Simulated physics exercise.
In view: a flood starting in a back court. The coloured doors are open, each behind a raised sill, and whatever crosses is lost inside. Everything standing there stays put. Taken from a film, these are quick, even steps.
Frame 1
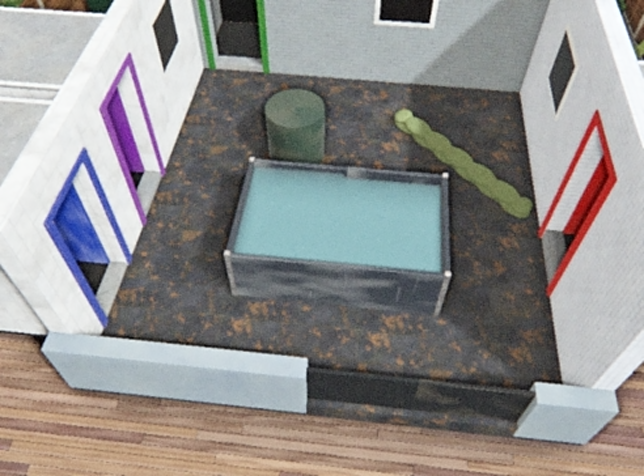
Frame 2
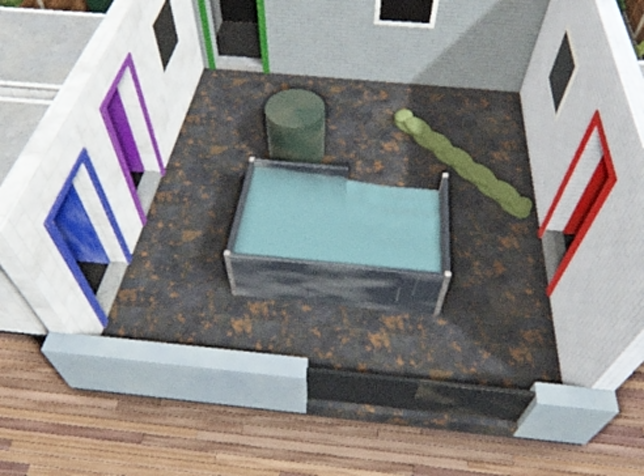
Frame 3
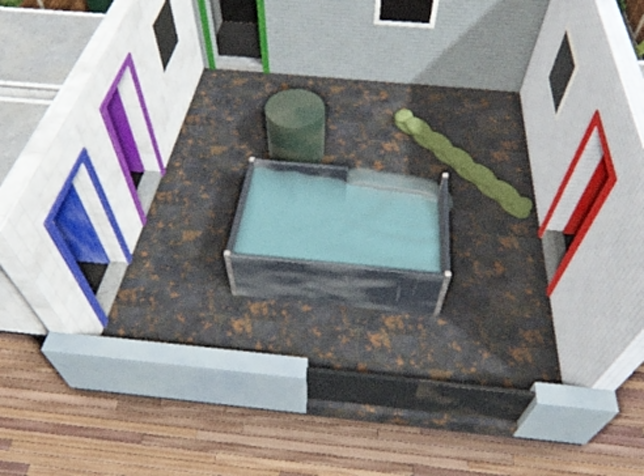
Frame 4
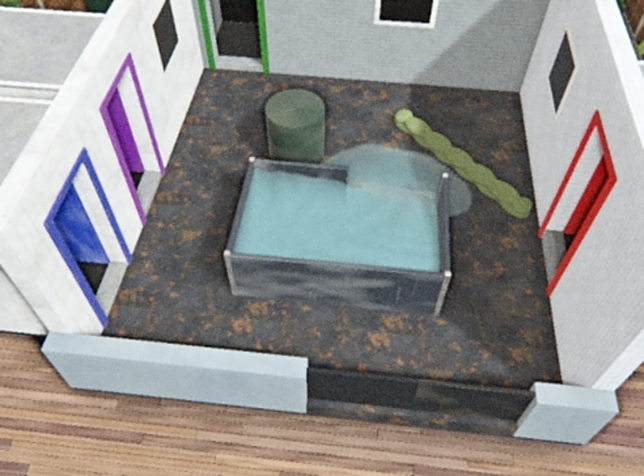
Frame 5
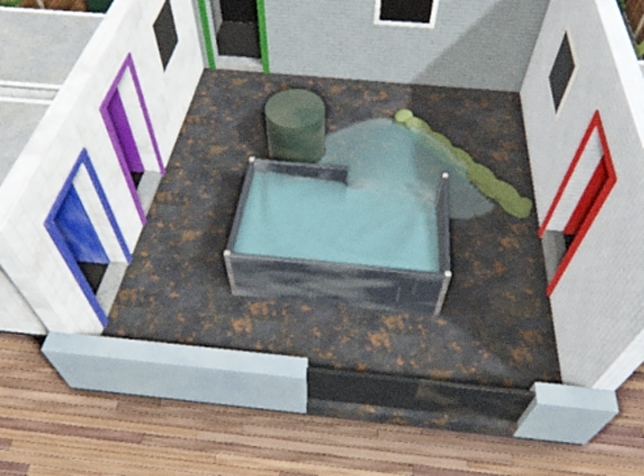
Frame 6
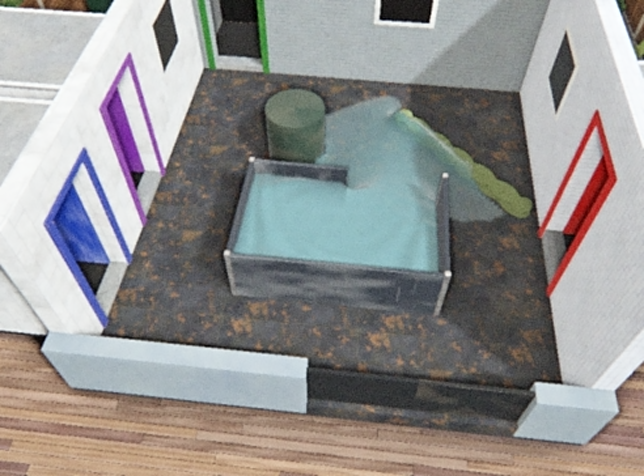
The clip opens on a full tank of still, pale blue water in a walled court with coloured doors. Part of the tank's far side gives way, leaving a gap, and water pours out behind it, spreading across the dark floor toward the green barrel and reaching the long green hedge-like strip.
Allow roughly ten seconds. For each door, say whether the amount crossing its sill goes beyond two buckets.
One by one: Green door: Over the cap. Blue door: Over the cap. Red door: Within the cap. Purple door: Within the cap.
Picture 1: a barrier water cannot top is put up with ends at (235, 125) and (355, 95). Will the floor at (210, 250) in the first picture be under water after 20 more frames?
Looks like that place is unwetted.
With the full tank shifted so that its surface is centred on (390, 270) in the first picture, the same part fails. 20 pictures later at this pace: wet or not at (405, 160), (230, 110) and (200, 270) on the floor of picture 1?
As listed: Reached, reached, untouched.
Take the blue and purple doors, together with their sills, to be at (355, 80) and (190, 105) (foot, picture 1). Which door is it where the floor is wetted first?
It's the blue one.
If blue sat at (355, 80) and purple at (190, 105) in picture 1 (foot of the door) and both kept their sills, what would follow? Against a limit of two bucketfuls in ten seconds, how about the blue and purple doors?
Blue door passes that mark, purple door passes that mark.
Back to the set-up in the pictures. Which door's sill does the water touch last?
The blue door.
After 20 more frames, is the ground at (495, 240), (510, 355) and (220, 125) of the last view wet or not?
As listed, the points end up soaked, soaked and soaked.
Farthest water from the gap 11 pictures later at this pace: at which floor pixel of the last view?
Near (203, 71).
A moment on, water covers 30 % of the floor; the green door not reached, the blue door not reached, the red door not reached, the purple door not reached.
Next, water covers 50 % of the floor; the green door wet at the sill, nothing in, the blue door not reached, the red door wet at the sill, nothing in, the purple door not reached.
Then, water covers 65 % of the floor; the green door under two buckets in, the blue door not reached, the red door wet at the sill, nothing in, the purple door wet at the sill, nothing in.
Later, water covers 95 % of the floor; the green door far over two buckets in, the blue door wet at the sill, nothing in, the red door wet at the sill, nothing in, the purple door wet at the sill, nothing in.
In the end, water covers 95 % of the floor; the green door far over two buckets in, the blue door far over two buckets in, the red door wet at the sill, nothing in, the purple door wet at the sill, nothing in.
